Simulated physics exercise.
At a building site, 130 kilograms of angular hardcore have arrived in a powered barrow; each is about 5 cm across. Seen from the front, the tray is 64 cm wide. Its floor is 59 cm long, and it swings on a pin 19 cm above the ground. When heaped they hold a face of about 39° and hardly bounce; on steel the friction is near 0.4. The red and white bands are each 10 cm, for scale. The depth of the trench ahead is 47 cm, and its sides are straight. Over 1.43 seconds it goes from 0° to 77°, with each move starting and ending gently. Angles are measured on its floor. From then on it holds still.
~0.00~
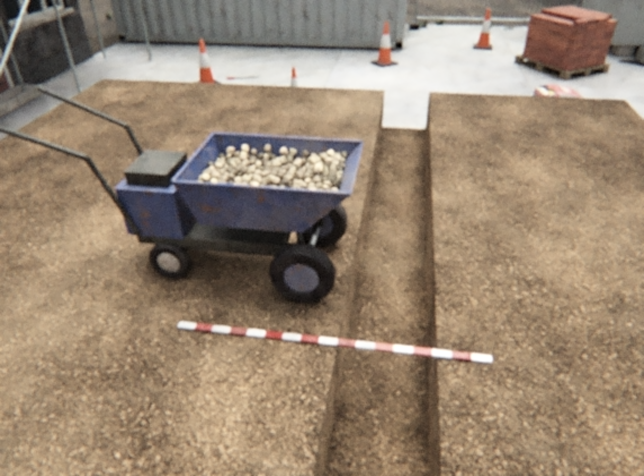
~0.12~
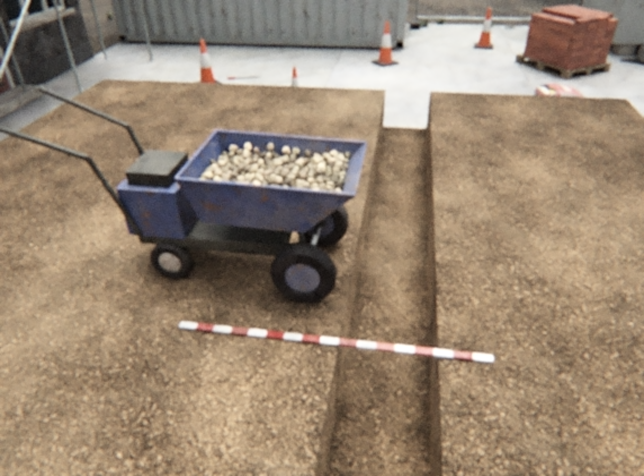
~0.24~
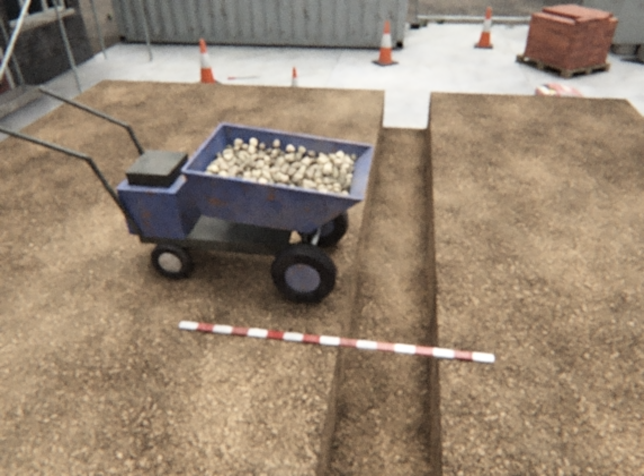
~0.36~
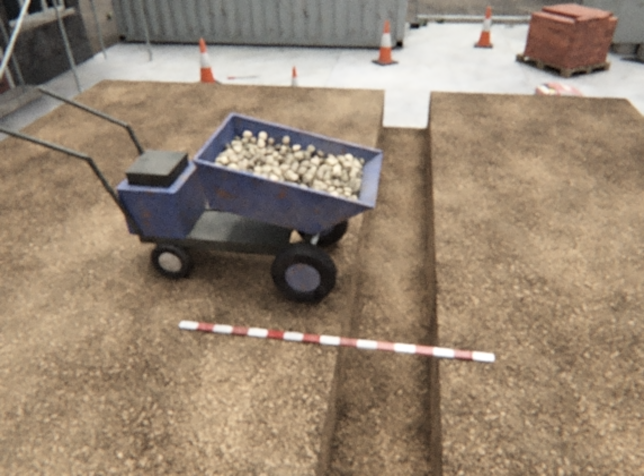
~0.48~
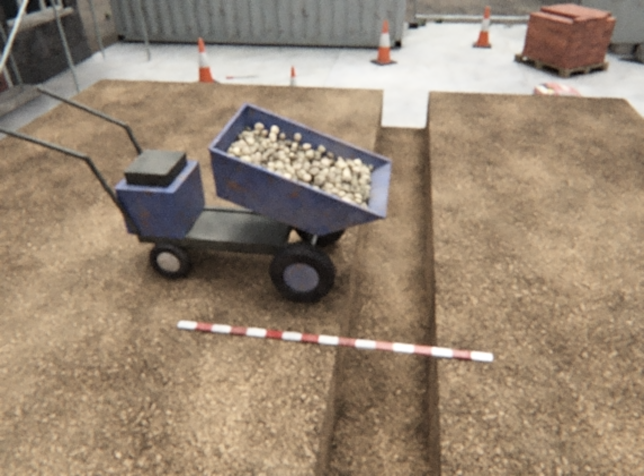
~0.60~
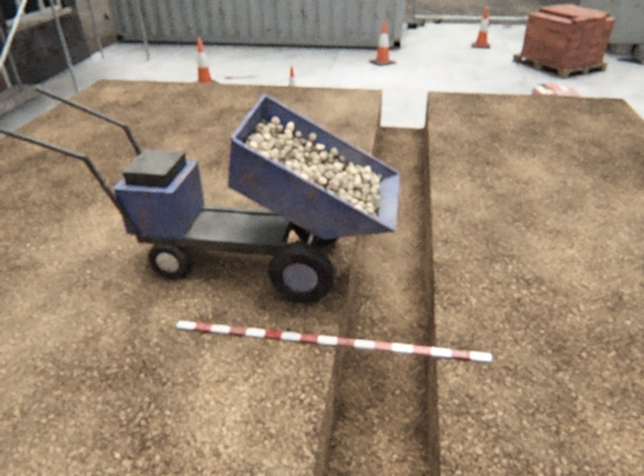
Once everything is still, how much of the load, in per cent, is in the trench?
About 73 per cent.
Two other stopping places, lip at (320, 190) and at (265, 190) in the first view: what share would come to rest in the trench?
Roughly 100 in a hundred from the first, 80 in a hundred from the second.
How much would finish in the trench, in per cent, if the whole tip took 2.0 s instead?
That works out at about 75 in a hundred.
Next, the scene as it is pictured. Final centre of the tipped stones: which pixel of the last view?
(415, 322).
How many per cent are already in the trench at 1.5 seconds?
Close to 30 per cent at that time.
After 1.1 s the floor is at 65°; 100 % in the tray; the foremost stones are at (416, 260).
After 1.5 s the floor is at 77°; 58 % in the tray, 29 % in the trench, 14 % past the trench; the foremost stones are at (481, 289).
After 1.9 s the floor is at 77°; 23 % in the tray, 51 % in the trench, 27 % past the trench; the foremost stones are at (529, 285).
After 3.8 s the floor is at 77°; 0 % in the tray, 73 % in the trench, 27 % past the trench; the foremost stones are at (541, 290).
